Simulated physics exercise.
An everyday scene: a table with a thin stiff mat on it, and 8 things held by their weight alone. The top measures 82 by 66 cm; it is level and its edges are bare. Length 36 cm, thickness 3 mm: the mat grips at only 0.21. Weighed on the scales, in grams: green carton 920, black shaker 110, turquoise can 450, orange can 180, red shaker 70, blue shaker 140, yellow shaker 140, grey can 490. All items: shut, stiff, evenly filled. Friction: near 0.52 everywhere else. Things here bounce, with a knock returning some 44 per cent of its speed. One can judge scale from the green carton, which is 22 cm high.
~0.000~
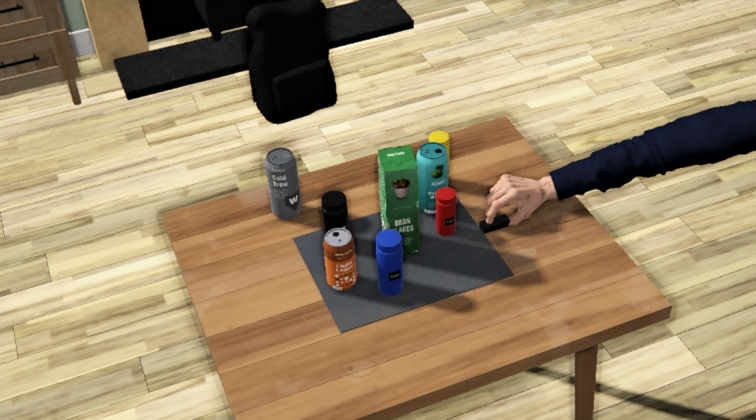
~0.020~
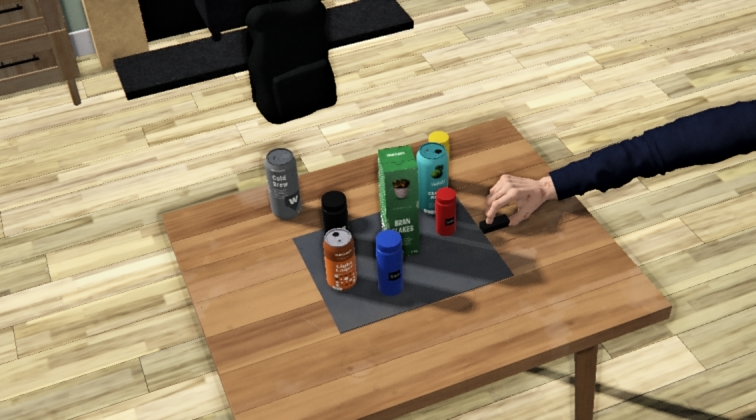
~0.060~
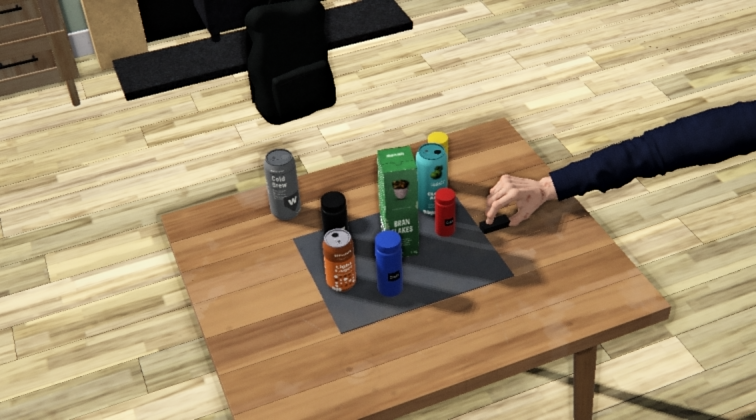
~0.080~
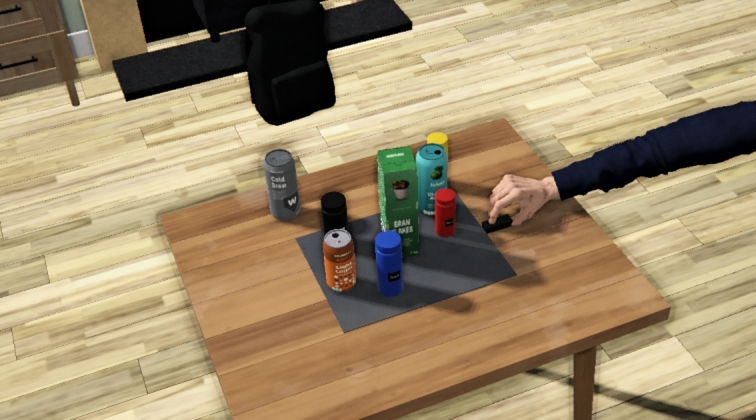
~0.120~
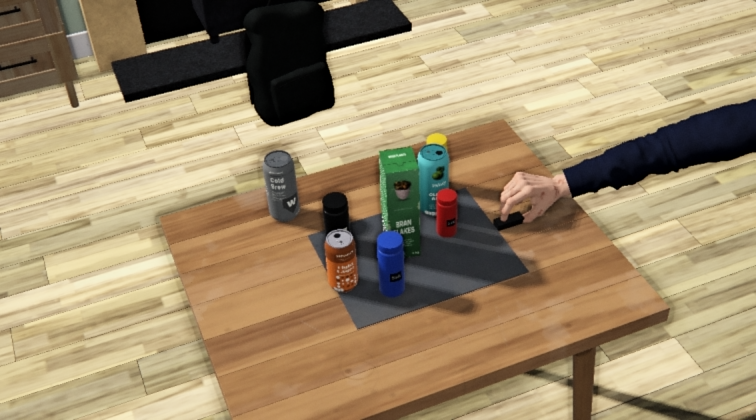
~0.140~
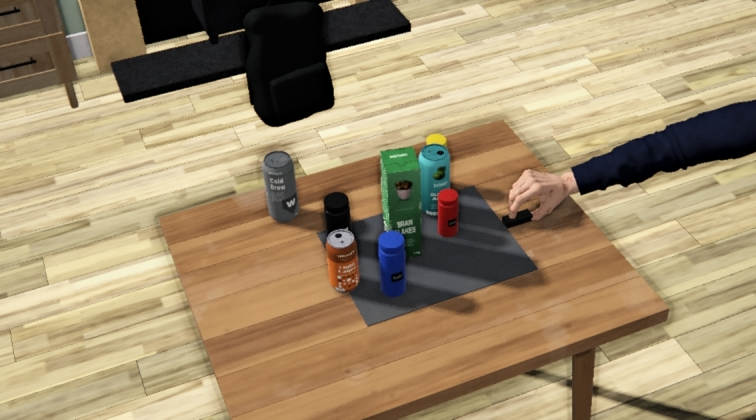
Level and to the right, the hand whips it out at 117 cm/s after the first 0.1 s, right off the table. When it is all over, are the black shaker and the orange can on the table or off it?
As I see it, the black shaker survives on the table; the orange can survives on the table.
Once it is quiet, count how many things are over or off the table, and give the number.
Total count: 3.
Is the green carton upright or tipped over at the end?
Here's what happens: The green carton comes down.
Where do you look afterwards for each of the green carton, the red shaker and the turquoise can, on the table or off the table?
Afterwards, the green carton stays on its support, the red shaker leaves its support, and the turquoise can leaves its support.
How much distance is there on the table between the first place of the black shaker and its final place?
Roughly 4 centimetres.
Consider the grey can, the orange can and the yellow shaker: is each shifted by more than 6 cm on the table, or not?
Note: Grey can is left in place. Orange can is left in place. Yellow shaker is left in place.
Around 0.34 s, 29 cm of pull; black shaker at 5° to upright near (352, 218); orange can shifted 3 cm near (351, 261); blue shaker at 8° to upright.
Around 0.54 s, 53 cm of pull; black shaker shifted 4 cm near (351, 219); orange can shifted 2 cm near (350, 261); green carton at 15° to upright.
Around 0.74 s, 76 cm of pull; turquoise can and red shaker now off the table; black shaker shifted 4 cm near (350, 219); orange can shifted 3 cm near (350, 261).
Around 0.94 s, 80 cm of pull; black shaker shifted 4 cm near (350, 219); orange can shifted 3 cm near (350, 261); green carton on its side.
Finally (1.7 s), off the table, turquoise can and red shaker; on their side or leaning hard on the table, green carton; not toppled but over 6 cm from the start, blue shaker; the other 4 still in place (within 6 cm). Final places as that camera would see them, black shaker near (350, 219), orange can near (350, 261).
